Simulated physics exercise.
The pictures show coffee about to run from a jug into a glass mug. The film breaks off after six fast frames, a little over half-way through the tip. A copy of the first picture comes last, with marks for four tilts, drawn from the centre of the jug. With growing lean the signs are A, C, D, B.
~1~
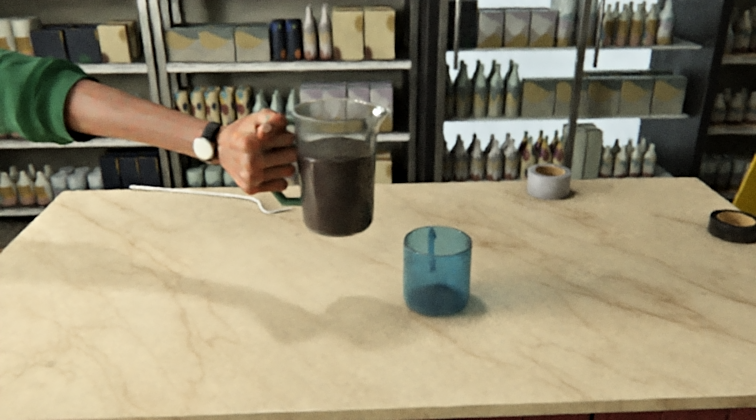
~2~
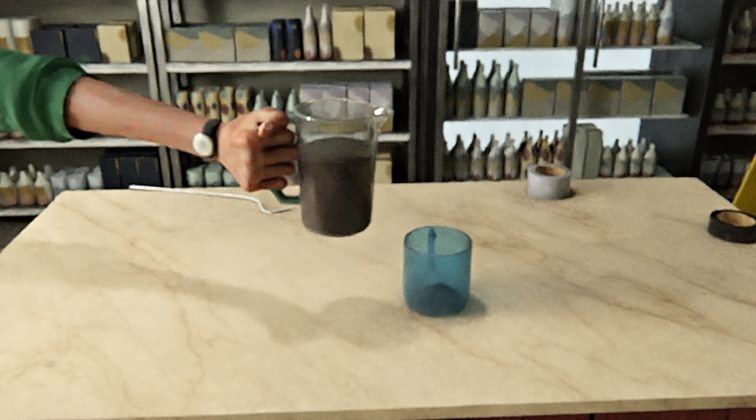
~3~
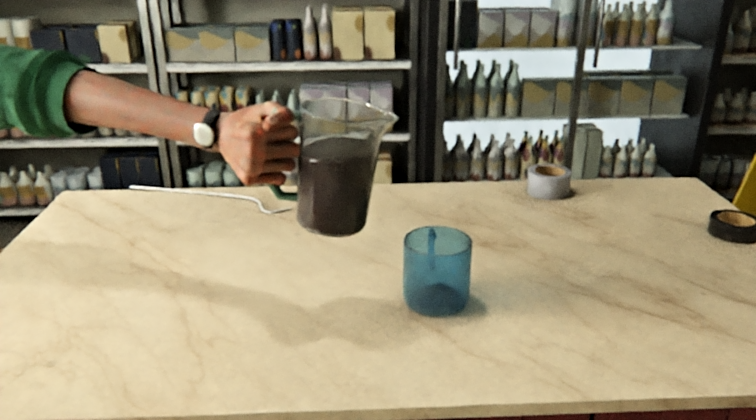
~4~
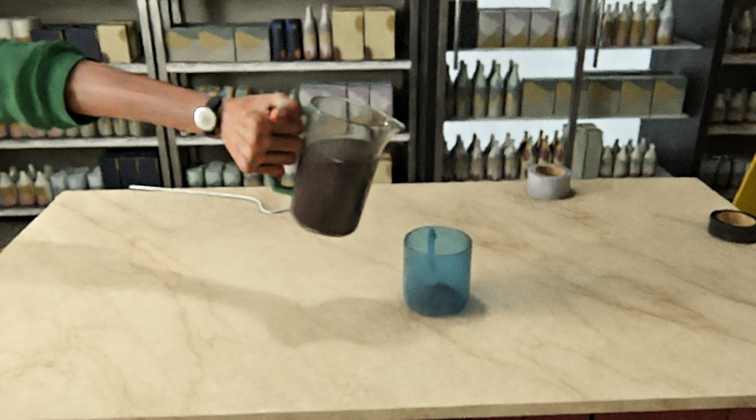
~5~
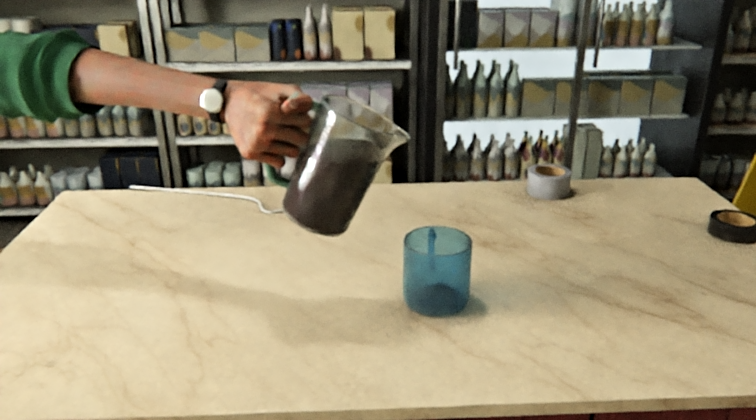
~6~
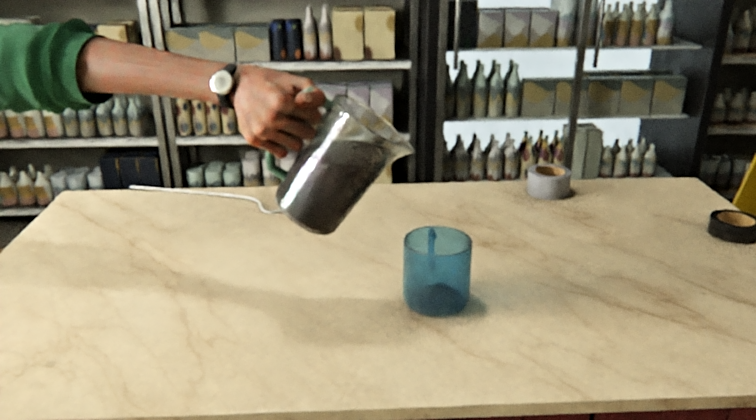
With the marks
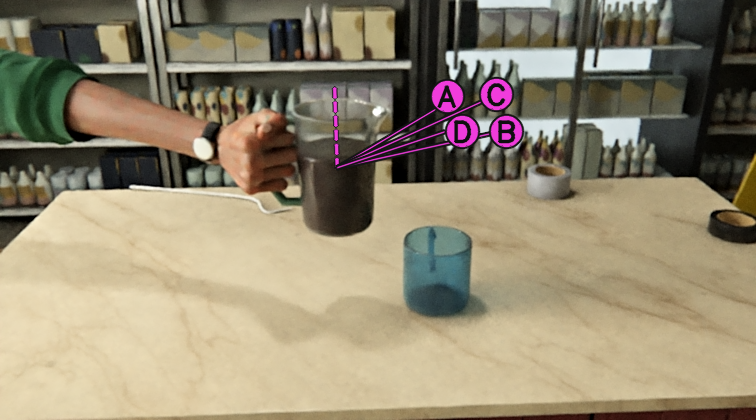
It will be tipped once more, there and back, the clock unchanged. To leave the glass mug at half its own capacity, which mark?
Mark D.
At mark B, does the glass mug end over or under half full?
Over half.
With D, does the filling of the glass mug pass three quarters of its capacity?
No.
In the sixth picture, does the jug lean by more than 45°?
No.
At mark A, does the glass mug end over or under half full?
Under half.
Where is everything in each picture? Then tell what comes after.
In the first picture, upright, lip at (390, 111); rim of the glass mug round (438, 240); nothing has left yet.
In the second picture, upright, lip at (392, 112); nothing has left yet.
In the third picture, tipped about 7°, lip at (397, 118); nothing has left yet.
In the fourth picture, tipped about 15°, lip at (403, 126); nothing has left yet.
In the fifth picture, tipped about 25°, lip at (409, 137); nothing has left yet.
In the sixth picture, tipped about 35°, lip at (413, 150); nothing has left yet.
In magenta, A at (435, 109); B at (489, 133); C at (480, 102); D at (444, 131).
Choosing A, the glass mug ends with about 22 % of what it can hold.
Choosing B, the glass mug ends with about 67 % of what it can hold.
Choosing C, the glass mug ends with about 35 % of what it can hold.
Choosing D, the glass mug ends with about 51 % of what it can hold.
